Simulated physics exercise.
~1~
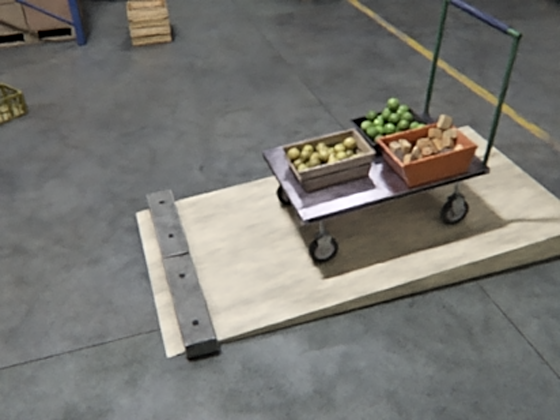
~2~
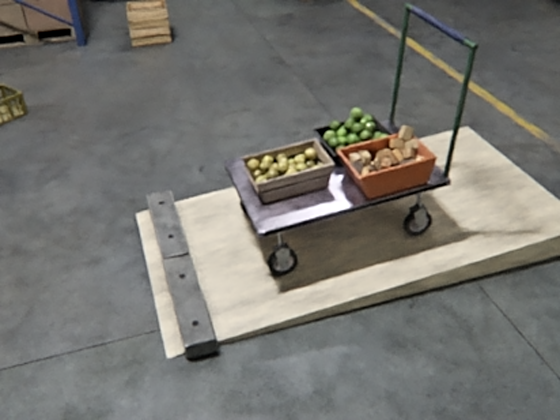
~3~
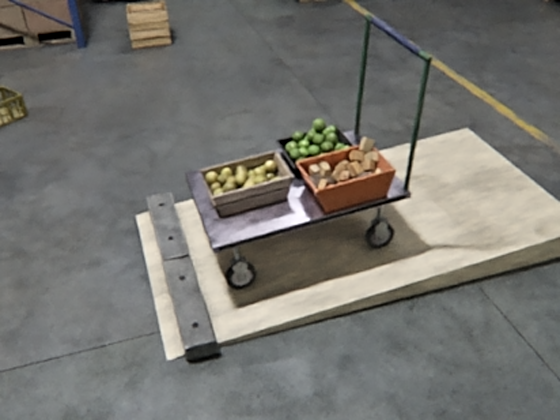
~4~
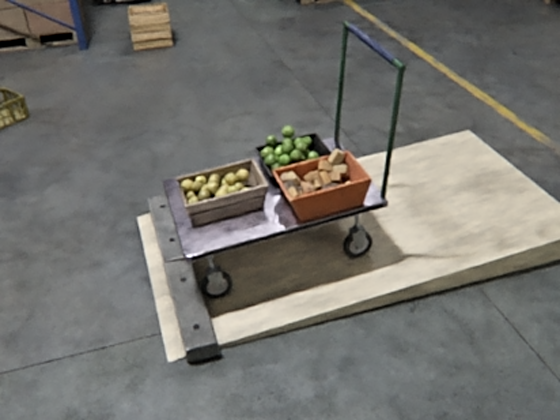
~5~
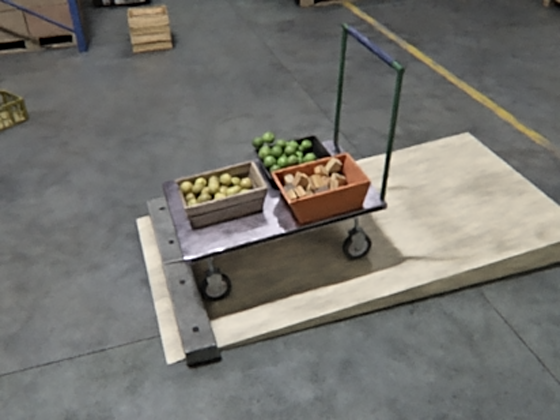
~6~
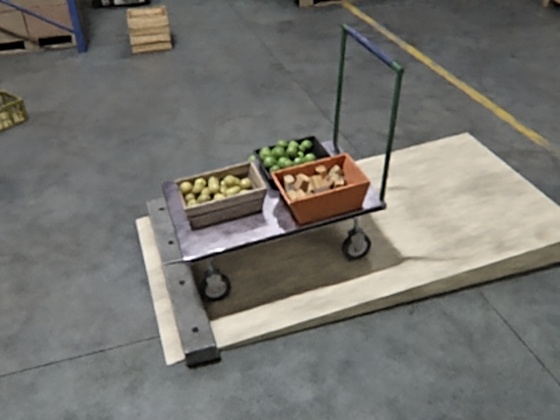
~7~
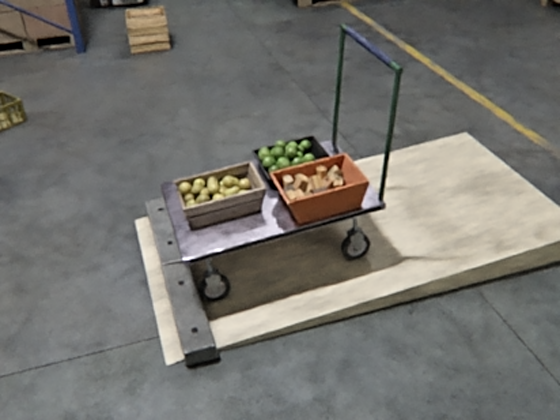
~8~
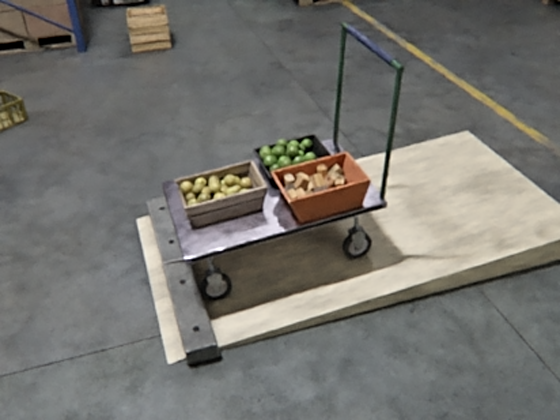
On a grey warehouse floor, a flat trolley carrying a wooden crate of yellow apples, an orange crate of timber offcuts and a black crate of green apples rolls left down a low ramp, then stops at the kerb and stays upright, its three crates still in place and well filled.
